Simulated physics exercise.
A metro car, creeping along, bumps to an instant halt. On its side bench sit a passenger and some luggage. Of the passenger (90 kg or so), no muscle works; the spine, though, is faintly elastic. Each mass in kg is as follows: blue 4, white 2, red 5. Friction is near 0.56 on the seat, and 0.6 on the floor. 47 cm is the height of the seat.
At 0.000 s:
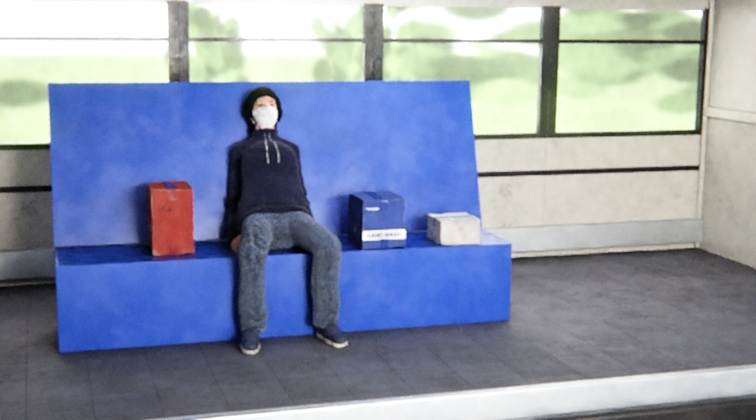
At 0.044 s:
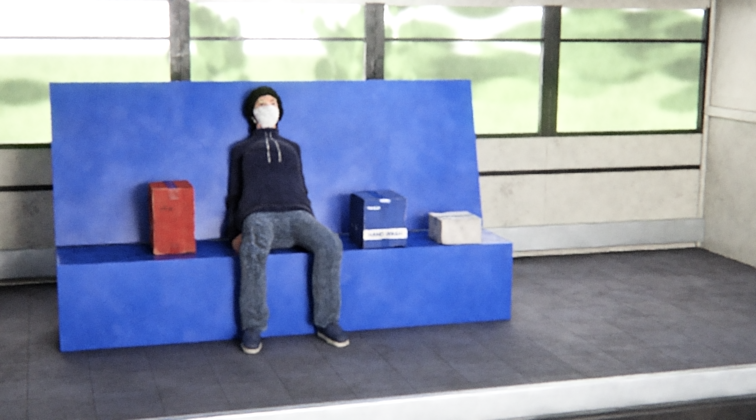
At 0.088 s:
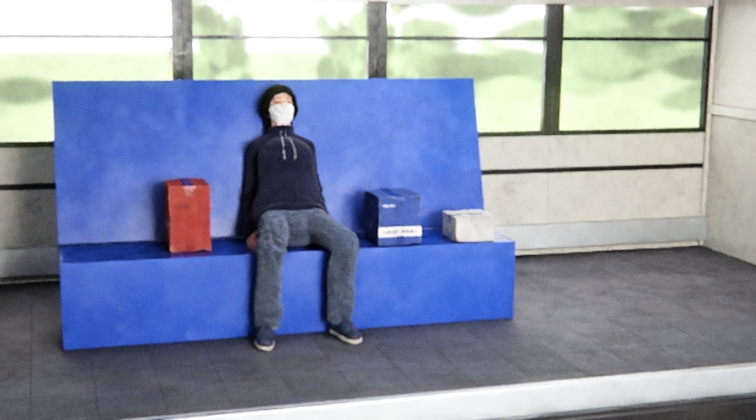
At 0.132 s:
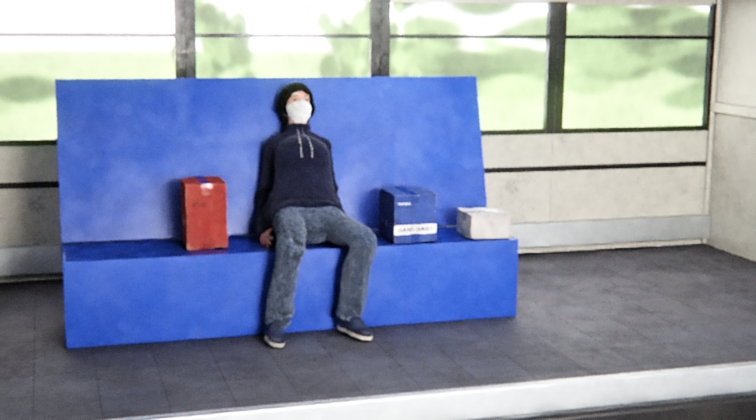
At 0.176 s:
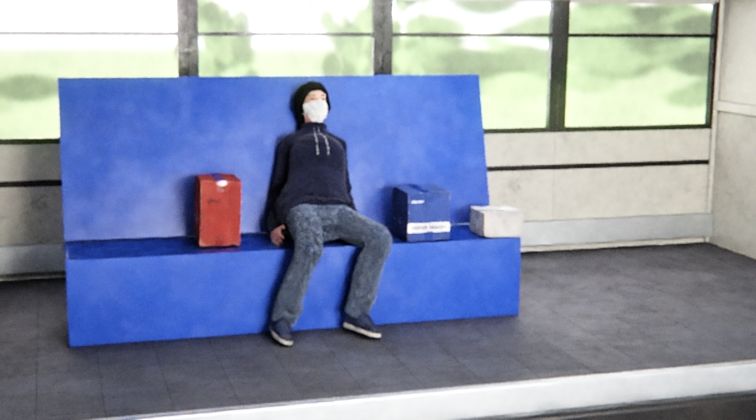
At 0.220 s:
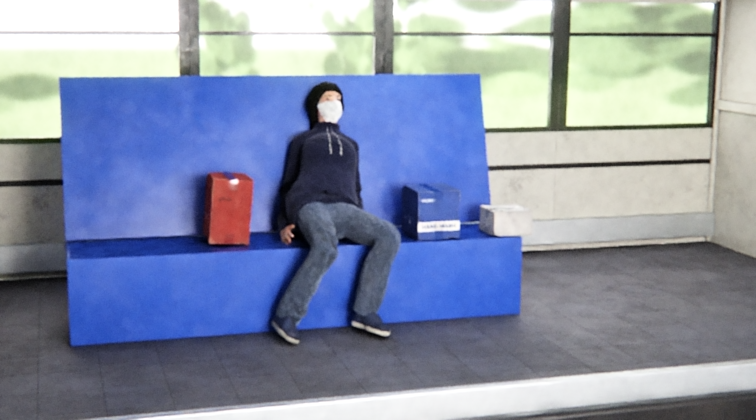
The clip opens on a masked passenger in a black cap slumped on a blue bench, a red pack to the left and a blue bag and white carton to the right. After barely shifting, passenger and luggage slide steadily rightward along the seat, the torso leaning right while the shoes trail behind.
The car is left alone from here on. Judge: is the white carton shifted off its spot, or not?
Fallen.
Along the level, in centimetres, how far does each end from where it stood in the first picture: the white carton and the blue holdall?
Lab note: White carton shifted 60, blue holdall shifted 50.
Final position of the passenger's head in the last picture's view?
Somewhere around (443, 214) in the last picture.
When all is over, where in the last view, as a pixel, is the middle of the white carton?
Close to (547, 285).
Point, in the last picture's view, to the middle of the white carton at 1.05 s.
At that moment it is roughly at (547, 285).
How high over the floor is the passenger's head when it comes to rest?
I'd say close to 55 cm off the floor.
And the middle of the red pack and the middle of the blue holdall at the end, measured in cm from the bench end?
Red pack: 140 cm short; blue holdall: 30 cm short.
After 0.40 s the white carton is 10 cm past the bench end, tilted 35°, near (529, 227) in the last picture's view; the blue holdall 41 cm short of the bench end, tilted 0°.
After 0.65 s the white carton is 23 cm past the bench end, tilted 90°, near (547, 285) in the last picture's view; the blue holdall 41 cm short of the bench end, tilted 0°.
After 1.05 s the white carton is 23 cm past the bench end, tilted 90°, near (547, 285) in the last picture's view.
At rest, 2.7 s, blue holdall stays on; white carton drops off; red pack stays on; passenger's hips keep to the seat.
